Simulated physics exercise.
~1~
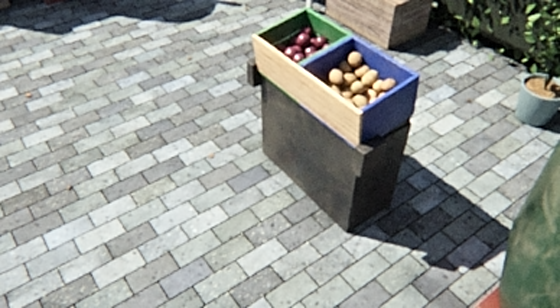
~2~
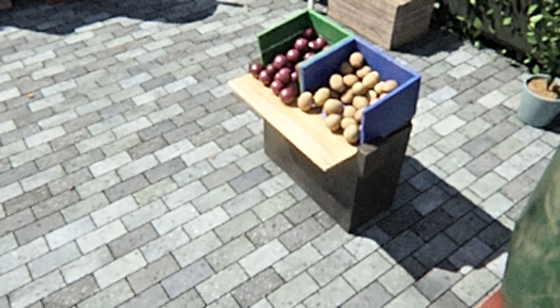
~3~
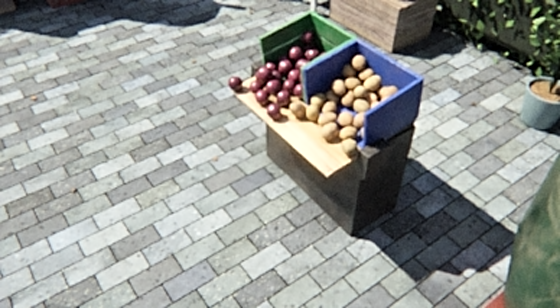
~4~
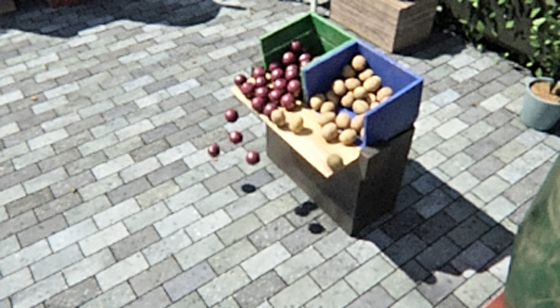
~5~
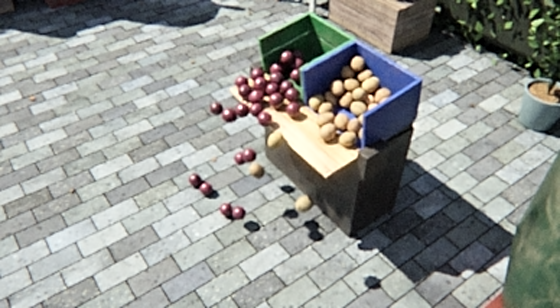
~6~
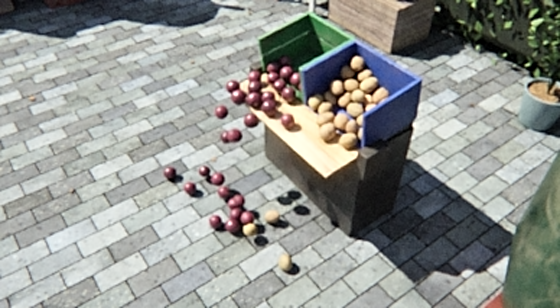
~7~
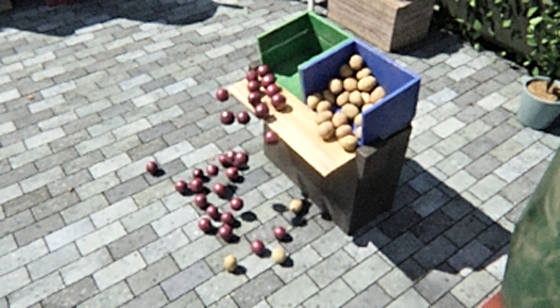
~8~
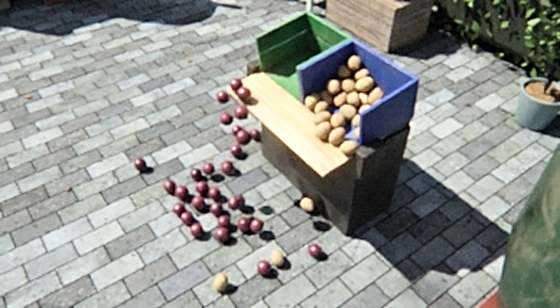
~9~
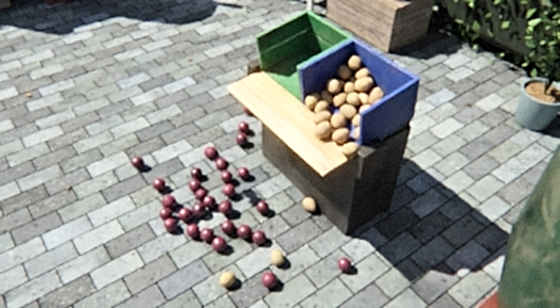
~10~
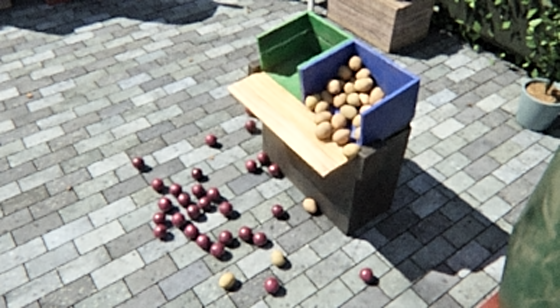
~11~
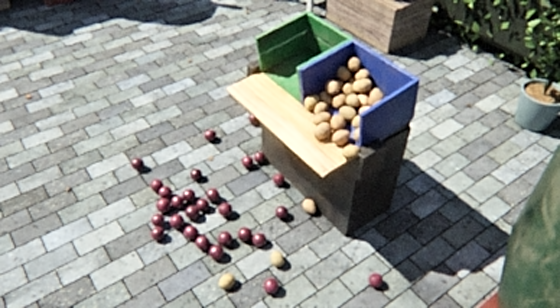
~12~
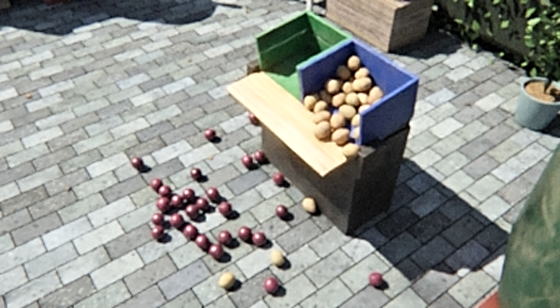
Red onions spilling off a lowered bin flap and scattering across paving, emptying the green bin while most potato-like pieces stay in the blue.
